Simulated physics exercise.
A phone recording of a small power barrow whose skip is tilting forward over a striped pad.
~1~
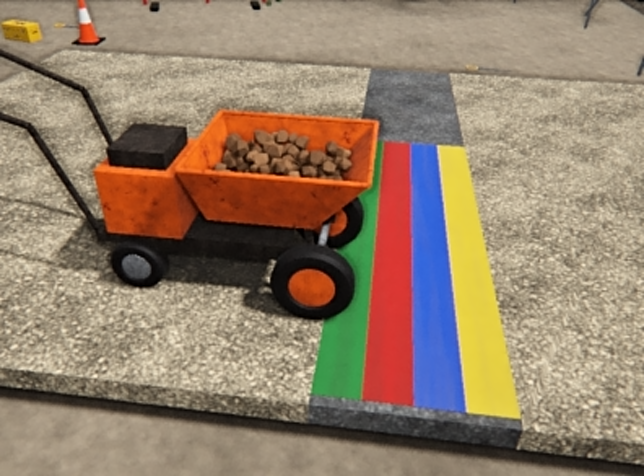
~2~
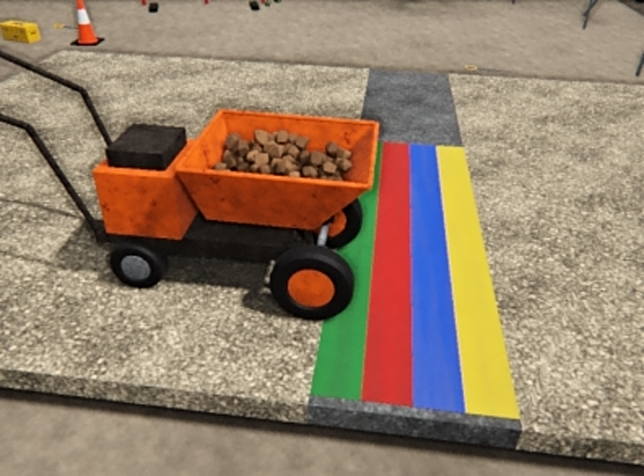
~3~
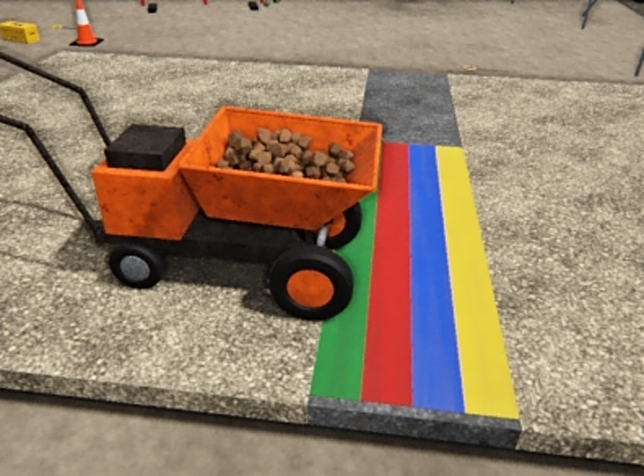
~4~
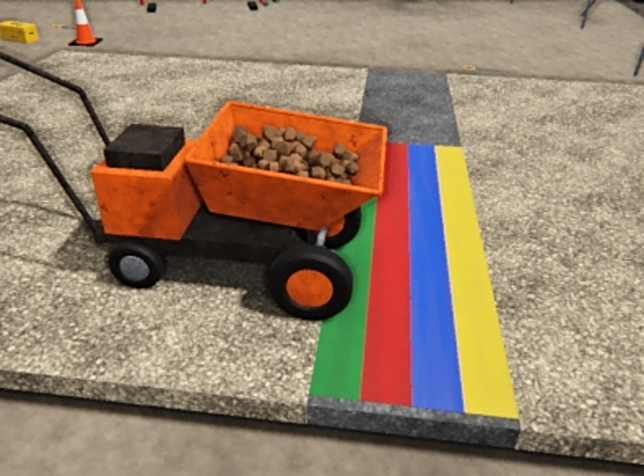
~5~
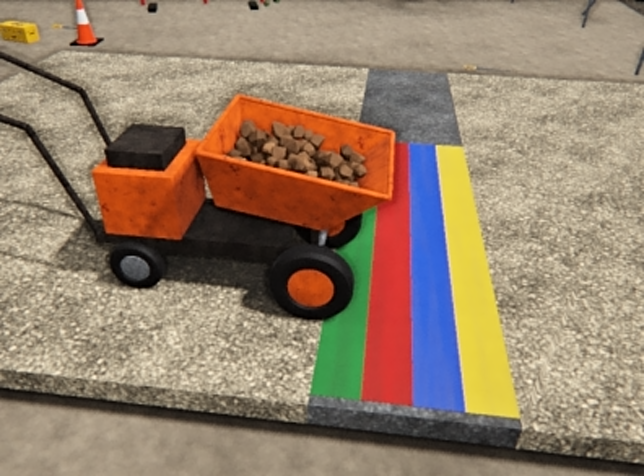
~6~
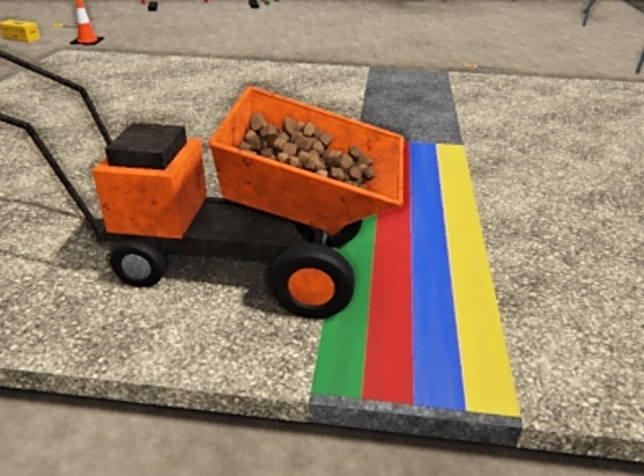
Orange power barrow loaded with brown clods slowly tilting its skip forward to the right above green, red, blue and yellow strips.
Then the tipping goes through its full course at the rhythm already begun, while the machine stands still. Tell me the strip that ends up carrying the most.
Yellow.
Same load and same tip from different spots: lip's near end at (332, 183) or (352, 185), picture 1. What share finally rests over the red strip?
In turn, around 0 per cent and 0 per cent.
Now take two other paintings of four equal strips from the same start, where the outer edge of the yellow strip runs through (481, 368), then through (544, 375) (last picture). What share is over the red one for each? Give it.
0 and 0 in a hundred.
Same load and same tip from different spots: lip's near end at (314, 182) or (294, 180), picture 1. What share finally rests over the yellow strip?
Close to 20 in a hundred, and close to 10 in a hundred.
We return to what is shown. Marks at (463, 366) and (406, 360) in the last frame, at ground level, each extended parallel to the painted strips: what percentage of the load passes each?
Around 60 per cent for the first, and 70 per cent for the second.
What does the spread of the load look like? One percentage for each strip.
Green strip about 0 per cent, red strip about 0 per cent, blue strip about 10 per cent, yellow strip about 40 per cent.
Shortly afterwards, skip tipped steeply; the whole lot in the skip.
Next, skip tipped right over; near two thirds in the skip; a little over the blue strip; near a quarter over the yellow strip; only a few off the paint.
Some moments later, skip tipped right over; near a third in the skip; a little over the blue strip; near a third over the yellow strip; near a quarter off the paint.
In the end, skip tipped right over; near a third in the skip; none at all over the green strip; none at all over the red strip; a little over the blue strip; near a third over the yellow strip; near a quarter off the paint.
